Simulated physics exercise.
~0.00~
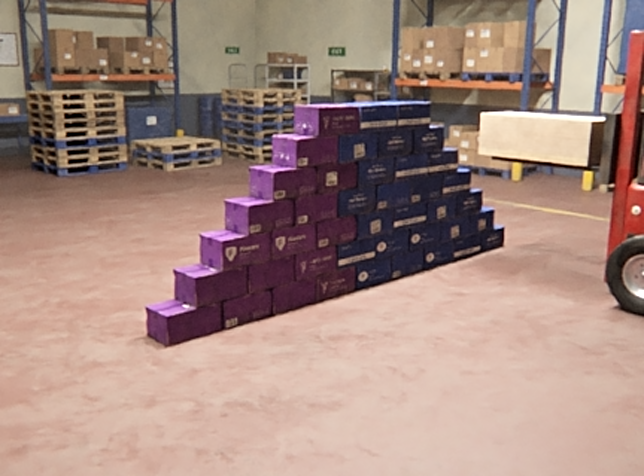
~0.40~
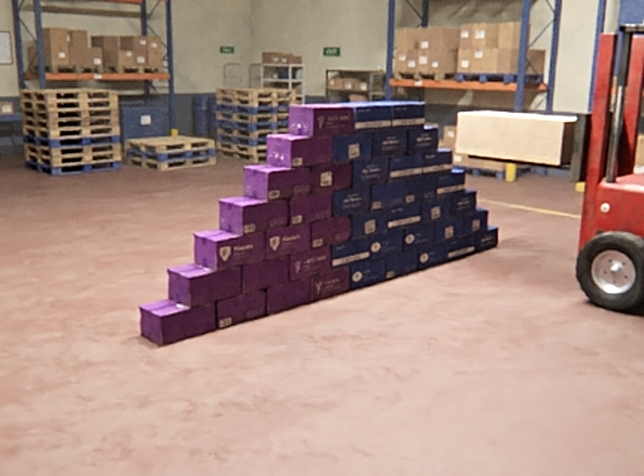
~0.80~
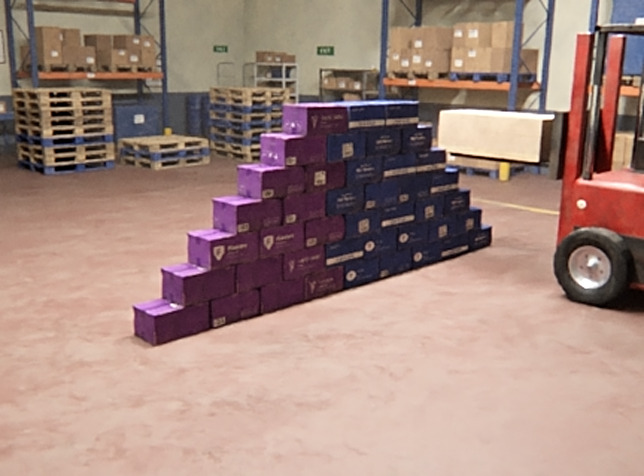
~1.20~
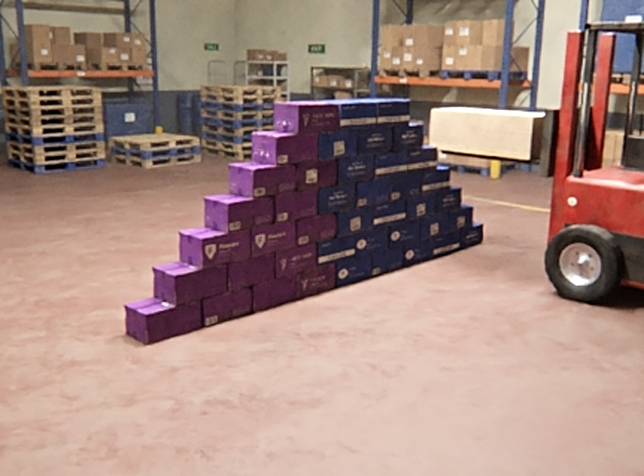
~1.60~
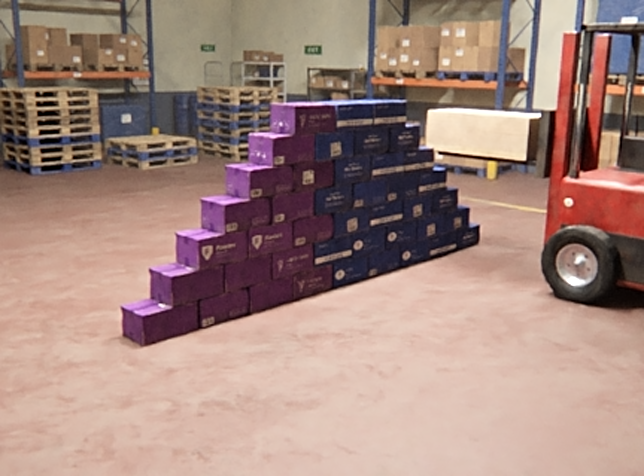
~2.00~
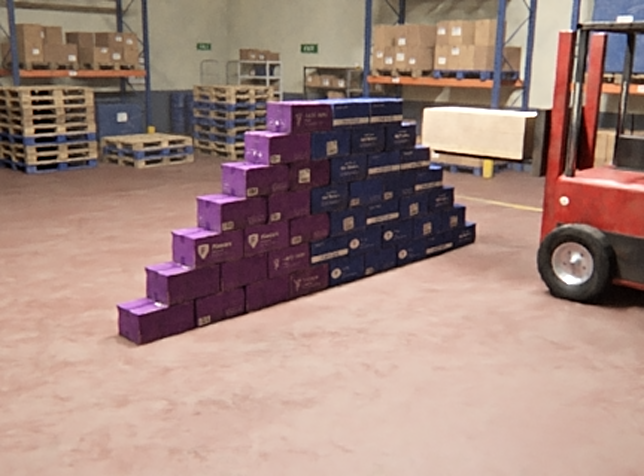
A red forklift carrying a pale case edges left, and the purple and blue cartons stay stacked.
